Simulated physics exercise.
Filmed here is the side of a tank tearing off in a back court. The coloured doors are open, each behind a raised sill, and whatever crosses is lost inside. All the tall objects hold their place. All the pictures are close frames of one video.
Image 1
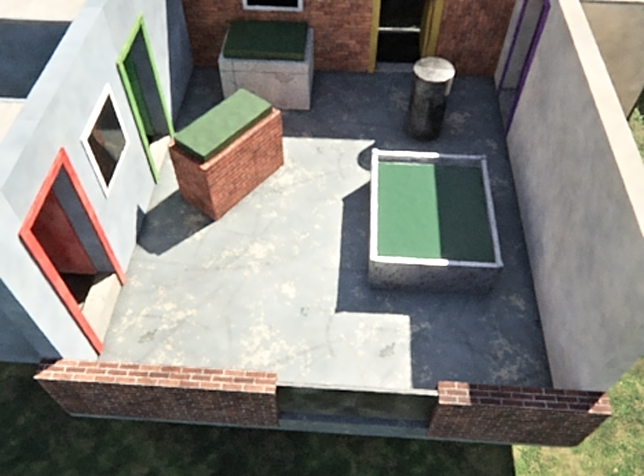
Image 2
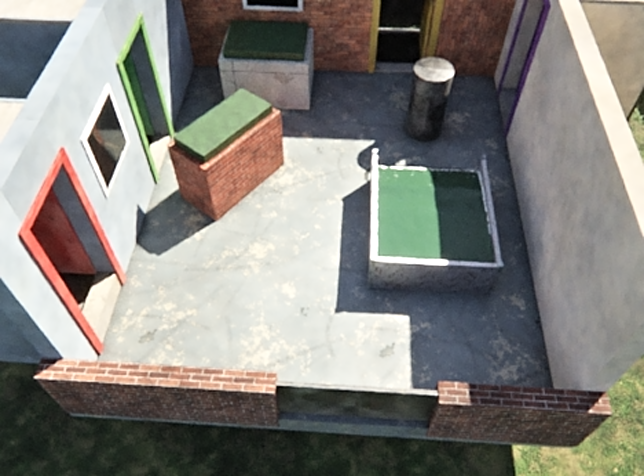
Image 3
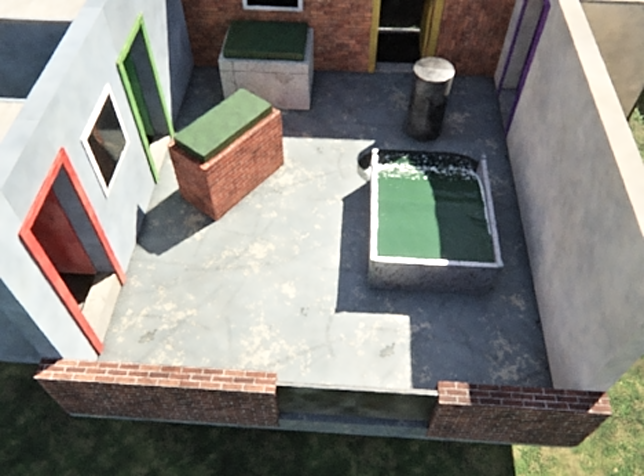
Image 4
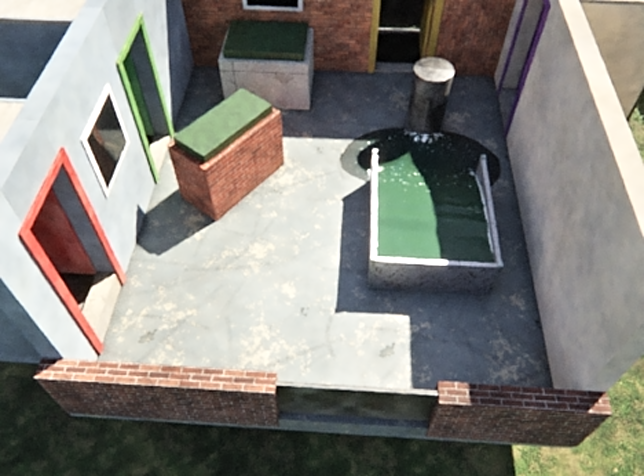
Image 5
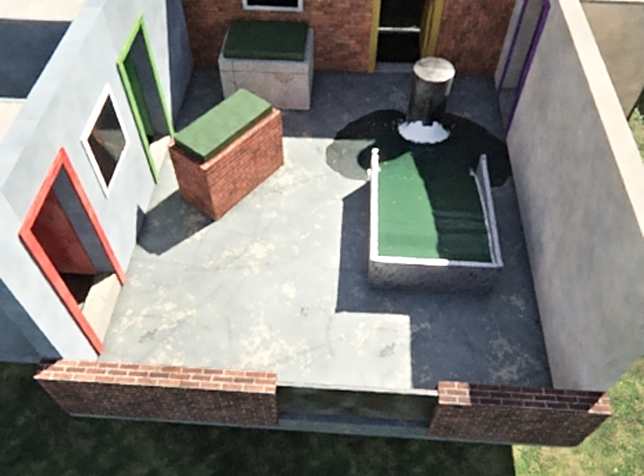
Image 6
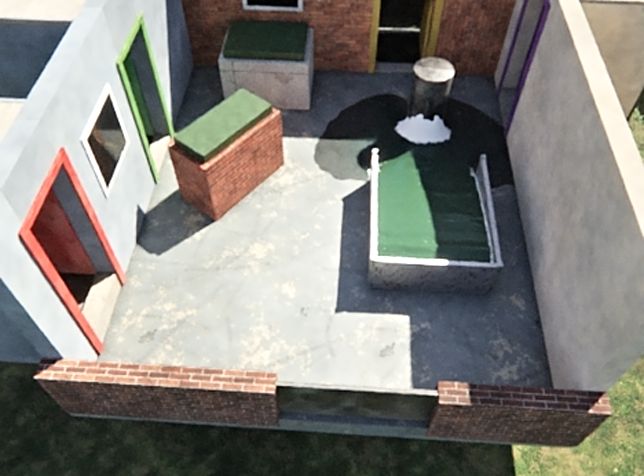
Water pours from the far side of an open tank and spreads around a round pillar.
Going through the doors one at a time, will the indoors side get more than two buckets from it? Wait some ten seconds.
Green door: Two buckets at most; yellow door: More than two buckets; purple door: Two buckets at most; red door: Two buckets at most.
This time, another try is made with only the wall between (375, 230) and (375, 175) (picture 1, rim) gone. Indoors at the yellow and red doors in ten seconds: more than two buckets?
Then: Yellow stays under, red keeps below it.
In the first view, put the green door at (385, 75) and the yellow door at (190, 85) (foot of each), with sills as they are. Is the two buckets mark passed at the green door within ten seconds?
Green door: Gets flooded.
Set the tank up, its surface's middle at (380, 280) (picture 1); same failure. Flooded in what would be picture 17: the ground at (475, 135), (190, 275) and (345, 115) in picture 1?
Soaked, parched, soaked.
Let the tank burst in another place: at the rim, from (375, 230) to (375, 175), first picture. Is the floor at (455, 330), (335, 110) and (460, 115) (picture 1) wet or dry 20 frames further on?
The first point is spared, the second soaked, the third spared.
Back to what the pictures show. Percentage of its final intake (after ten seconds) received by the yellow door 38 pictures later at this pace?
Working it through, I arrive at 95 %.
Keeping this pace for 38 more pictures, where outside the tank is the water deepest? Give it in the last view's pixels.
Close to (223, 72).
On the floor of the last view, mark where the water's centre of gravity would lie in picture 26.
That comes out near (388, 138).
A moment on, water covers 25 % of the floor; the green door not reached, the yellow door under two buckets in, the purple door wet at the sill, nothing in, the red door not reached.
Next, water covers 30 % of the floor; the green door not reached, the yellow door under two buckets in, the purple door wet at the sill, nothing in, the red door not reached.
Then, water covers 40 % of the floor; the green door wet at the sill, nothing in, the yellow door over two buckets in, the purple door wet at the sill, nothing in, the red door not reached.
Later, water covers 70 % of the floor; the green door under two buckets in, the yellow door far over two buckets in, the purple door wet at the sill, nothing in, the red door wet at the sill, nothing in.
In the end, water covers 95 % of the floor; the green door under two buckets in, the yellow door far over two buckets in, the purple door wet at the sill, nothing in, the red door wet at the sill, nothing in.
